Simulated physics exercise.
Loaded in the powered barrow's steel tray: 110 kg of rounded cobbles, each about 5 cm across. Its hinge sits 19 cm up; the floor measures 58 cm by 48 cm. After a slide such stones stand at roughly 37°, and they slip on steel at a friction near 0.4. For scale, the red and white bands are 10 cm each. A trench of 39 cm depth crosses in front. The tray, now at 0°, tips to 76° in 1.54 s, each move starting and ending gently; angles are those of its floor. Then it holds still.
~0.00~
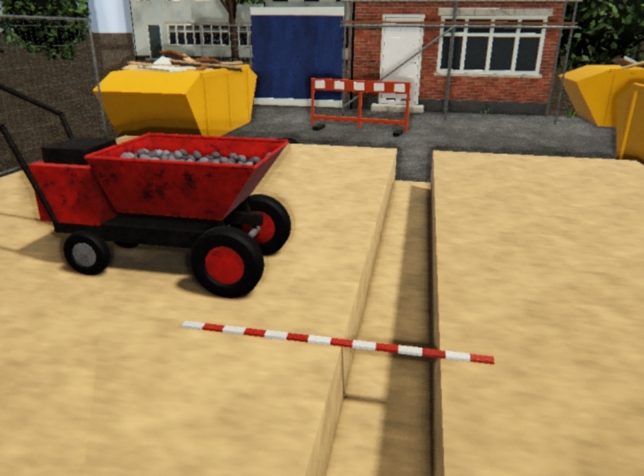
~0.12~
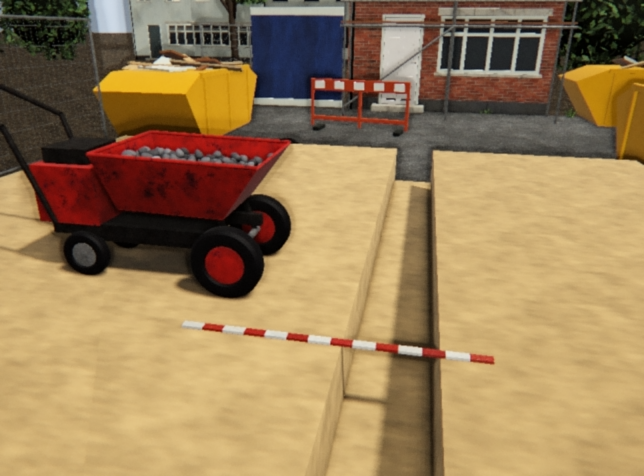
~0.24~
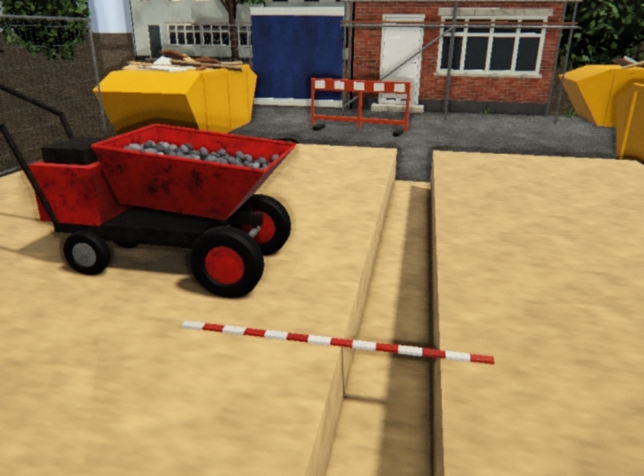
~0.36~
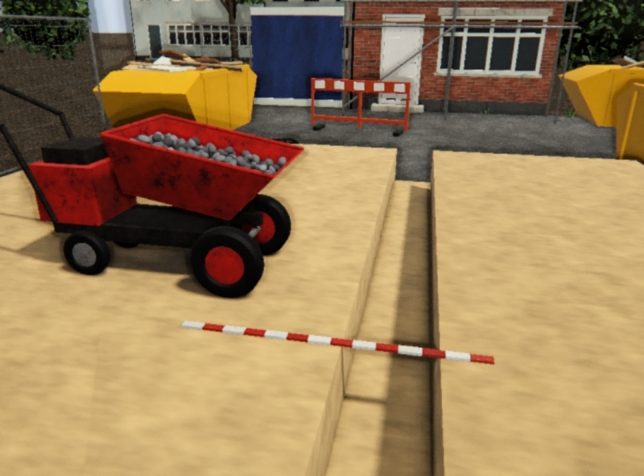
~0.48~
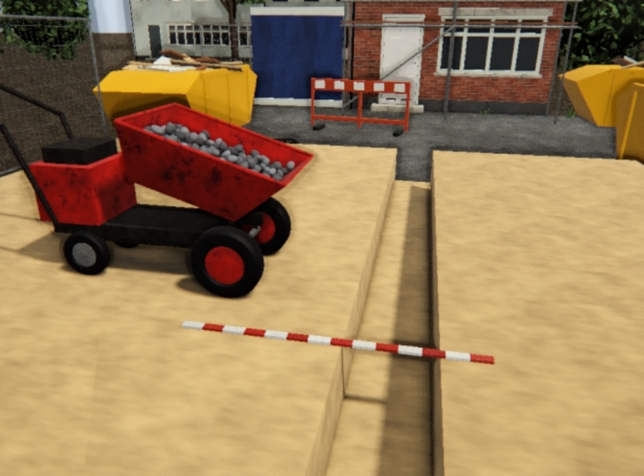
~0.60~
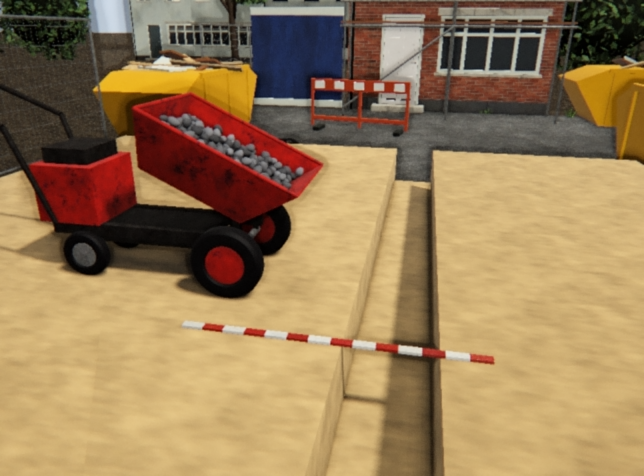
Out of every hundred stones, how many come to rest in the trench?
Roughly 97 per cent ends in the trench.
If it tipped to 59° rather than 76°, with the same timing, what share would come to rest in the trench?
In that case some 55 per cent.
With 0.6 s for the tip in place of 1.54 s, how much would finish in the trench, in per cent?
It would be near 100 per cent.
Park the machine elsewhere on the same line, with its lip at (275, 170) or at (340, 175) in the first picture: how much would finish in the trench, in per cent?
About 100 and 50 per cent.
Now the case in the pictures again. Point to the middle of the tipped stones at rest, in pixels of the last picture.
Around (395, 337).
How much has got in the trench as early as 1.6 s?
About 50 per cent by then.
After 1.2 s the floor is at 64°; 99 % in the tray, 1 % short of the trench; the foremost stones are at (343, 247).
After 1.6 s the floor is at 76°; 47 % in the tray, 4 % short of the trench, 49 % in the trench; the foremost stones are at (428, 332).
After 2.0 s the floor is at 76°; 17 % in the tray, 5 % short of the trench, 78 % in the trench; the foremost stones are at (429, 335).
After 3.9 s the floor is at 76°; 0 % in the tray, 3 % short of the trench, 97 % in the trench; the foremost stones are at (429, 343).
